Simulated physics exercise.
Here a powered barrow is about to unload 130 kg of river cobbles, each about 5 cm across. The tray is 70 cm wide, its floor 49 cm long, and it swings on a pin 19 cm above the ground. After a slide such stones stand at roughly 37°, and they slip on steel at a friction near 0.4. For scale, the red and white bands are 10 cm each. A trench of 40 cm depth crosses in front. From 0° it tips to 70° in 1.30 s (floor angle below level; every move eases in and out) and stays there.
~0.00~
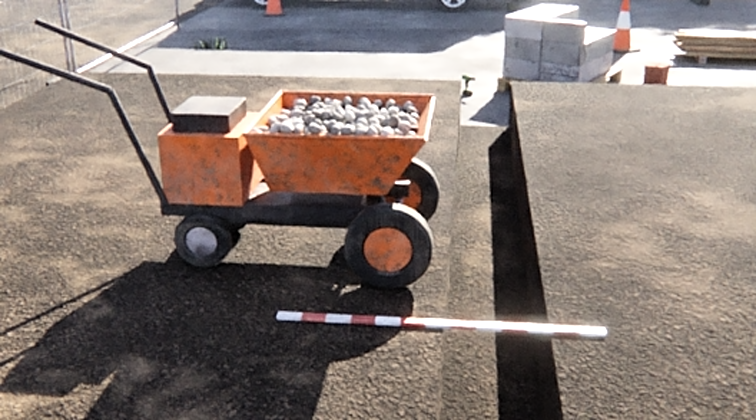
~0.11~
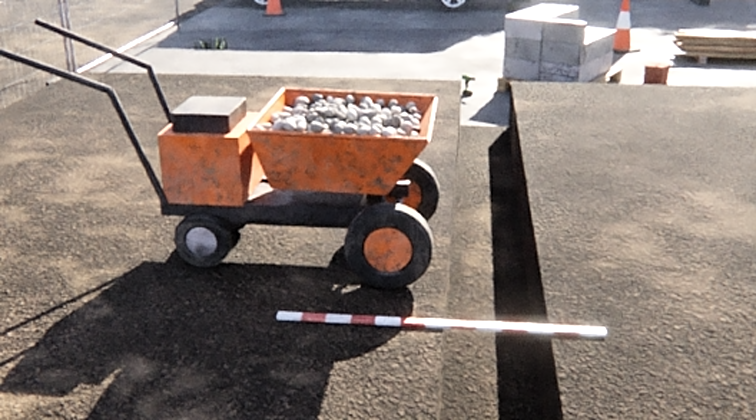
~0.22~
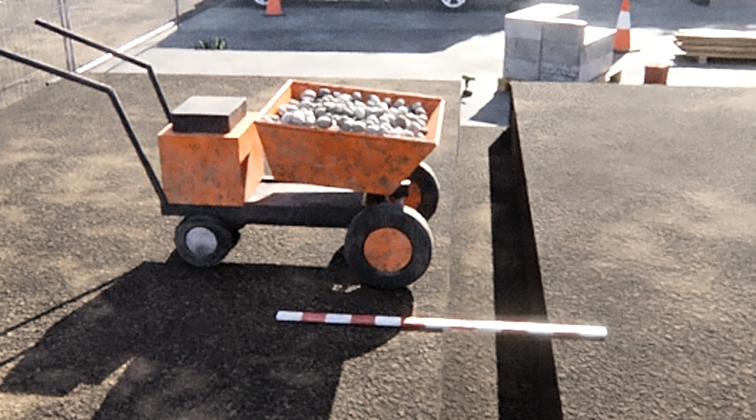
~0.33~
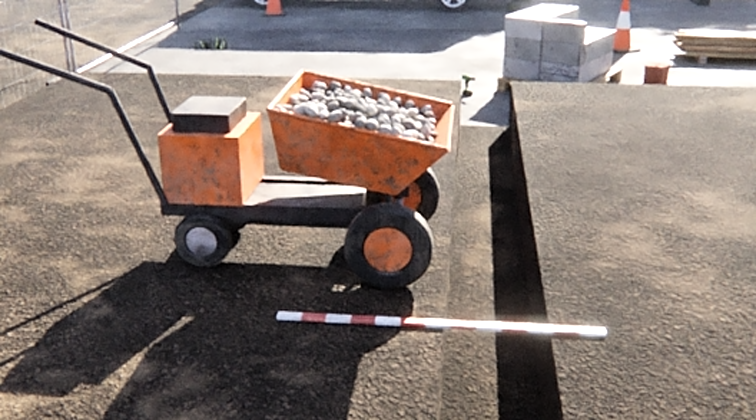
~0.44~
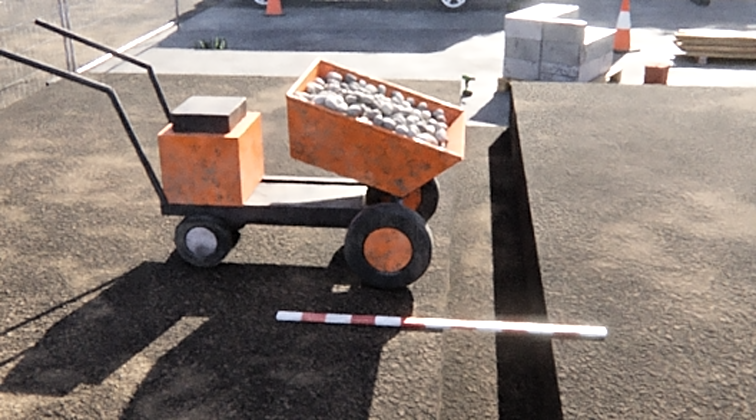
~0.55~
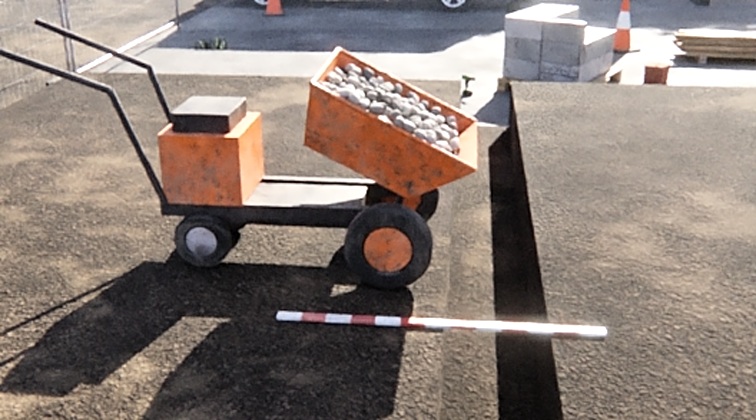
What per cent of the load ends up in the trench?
Some 62 per cent of it.
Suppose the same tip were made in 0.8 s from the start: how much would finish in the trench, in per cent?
Then about 50 per cent.
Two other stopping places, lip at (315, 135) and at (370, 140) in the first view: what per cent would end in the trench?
Near 80 per cent from the first place, 100 from the second.
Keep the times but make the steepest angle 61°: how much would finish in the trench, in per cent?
It would be near 40 per cent.
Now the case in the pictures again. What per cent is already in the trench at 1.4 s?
About 15 per cent by then.
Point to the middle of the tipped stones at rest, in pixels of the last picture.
Around (524, 315).
After 1.0 s the floor is at 59°; 99 % in the tray, 1 % in the trench; the foremost stones are at (517, 203).
After 1.4 s the floor is at 70°; 63 % in the tray, 14 % in the trench, 23 % past the trench; the foremost stones are at (623, 267).
After 1.8 s the floor is at 70°; 34 % in the tray, 27 % in the trench, 39 % past the trench; the foremost stones are at (693, 265).
After 3.7 s the floor is at 70°; 0 % in the tray, 62 % in the trench, 38 % past the trench; the foremost stones are at (727, 268).
